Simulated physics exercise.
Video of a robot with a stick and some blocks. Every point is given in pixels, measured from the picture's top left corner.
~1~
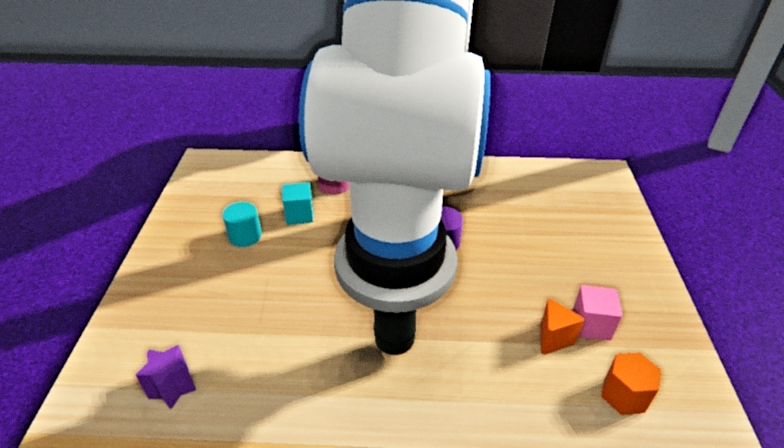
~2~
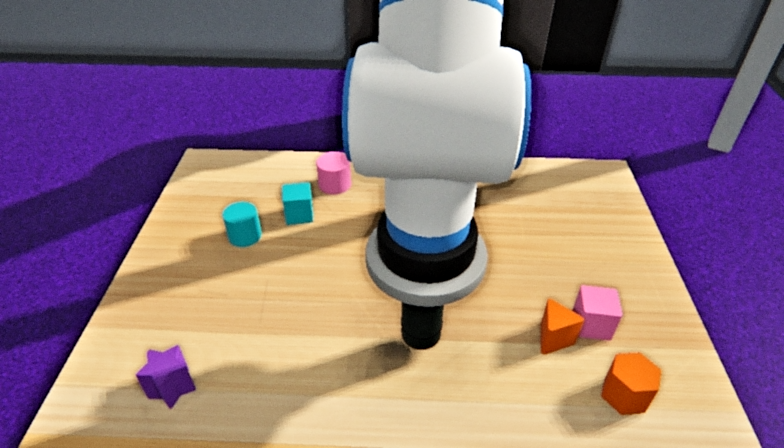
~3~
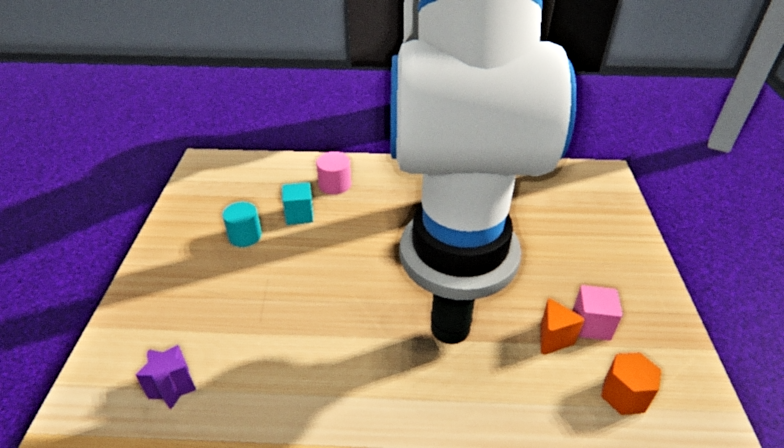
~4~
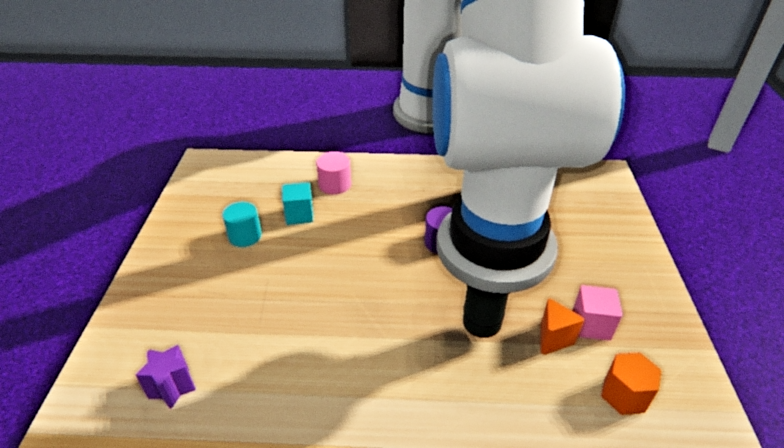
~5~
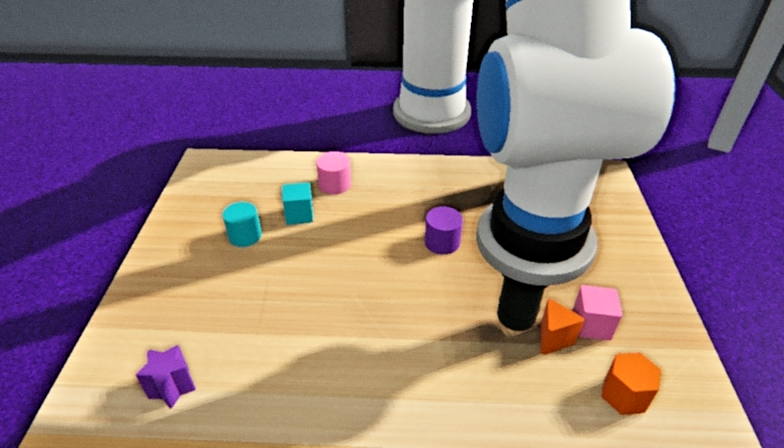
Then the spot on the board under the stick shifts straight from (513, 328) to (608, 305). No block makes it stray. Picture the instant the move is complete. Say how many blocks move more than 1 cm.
Blocks displaced: 2.
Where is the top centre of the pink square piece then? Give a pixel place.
The middle of its upper face will lie at (644, 308).
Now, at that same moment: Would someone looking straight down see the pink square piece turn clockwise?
Yes, that is how it ends up.
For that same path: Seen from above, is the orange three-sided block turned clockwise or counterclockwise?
From above, it turns clockwise.
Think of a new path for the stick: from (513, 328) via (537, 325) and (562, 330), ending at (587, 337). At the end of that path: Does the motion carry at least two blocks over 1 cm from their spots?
The answer is yes.
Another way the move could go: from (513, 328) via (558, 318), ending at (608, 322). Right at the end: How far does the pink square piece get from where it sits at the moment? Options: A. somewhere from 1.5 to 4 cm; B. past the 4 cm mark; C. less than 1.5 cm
My answer is option B.
On the path given first. One third of the way, stick at (549, 309); orange three-sided block at (577, 318), turned 40° clockwise.
Two thirds of the way, stick at (582, 301); orange three-sided block at (581, 321), turned 55° clockwise; pink square piece at (625, 304), turned 25° clockwise.
At the end, stick at (613, 294); orange three-sided block at (581, 321), turned 55° clockwise; pink square piece at (644, 308), turned 55° clockwise; orange six-sided block not moved.
